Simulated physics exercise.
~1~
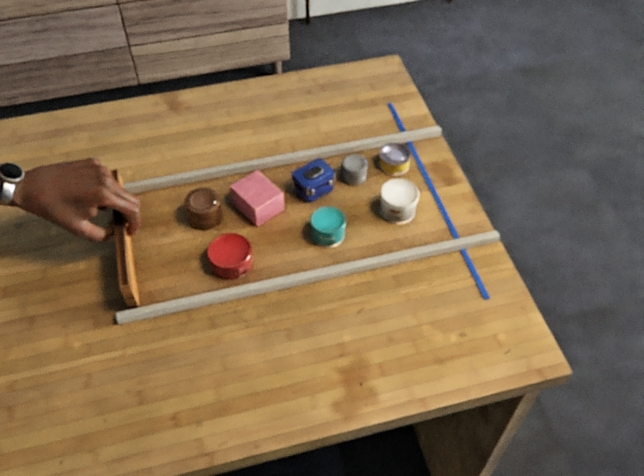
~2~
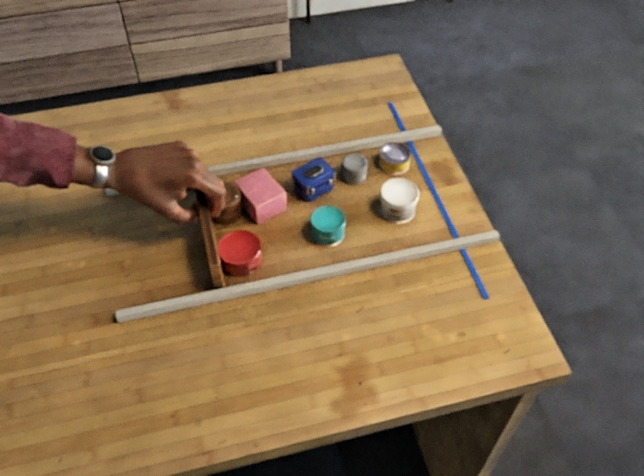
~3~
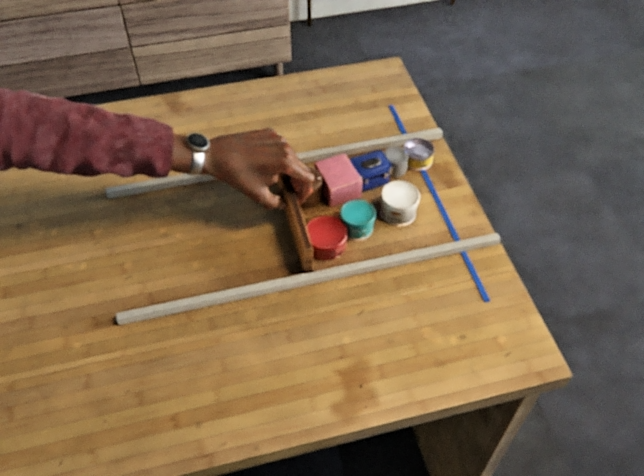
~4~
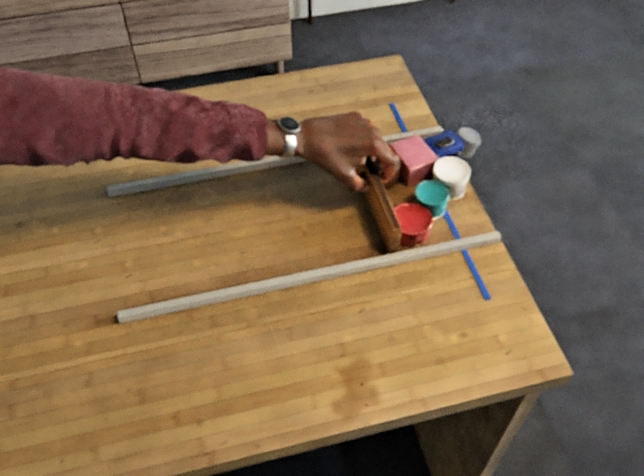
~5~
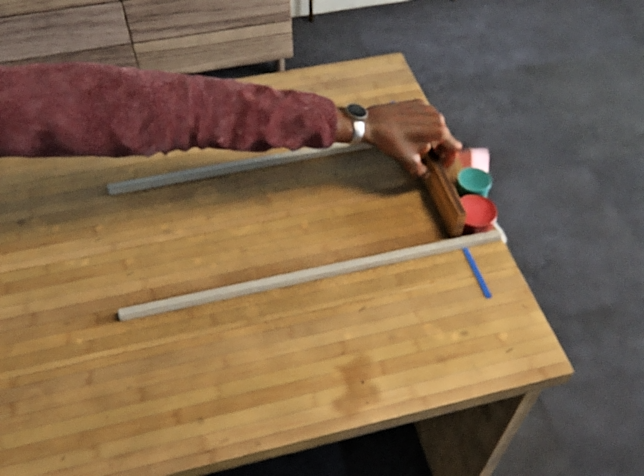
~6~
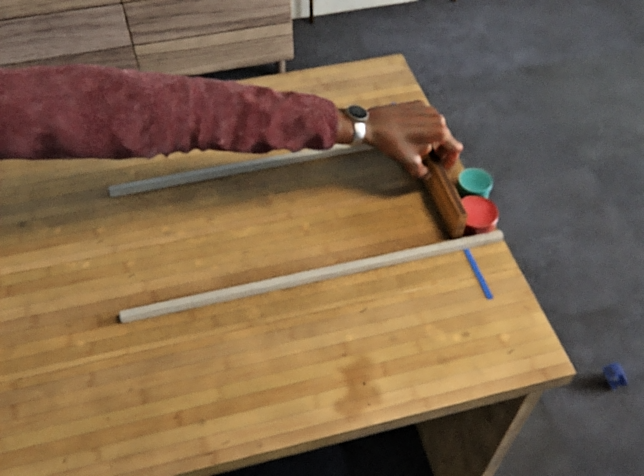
A hand slides a wooden board rightward between two pale strips on a table, sweeping small tins, a pink block and a blue case past a blue tape line. Several items go over the edge, while the red and teal tubs remain against the board at the brink.
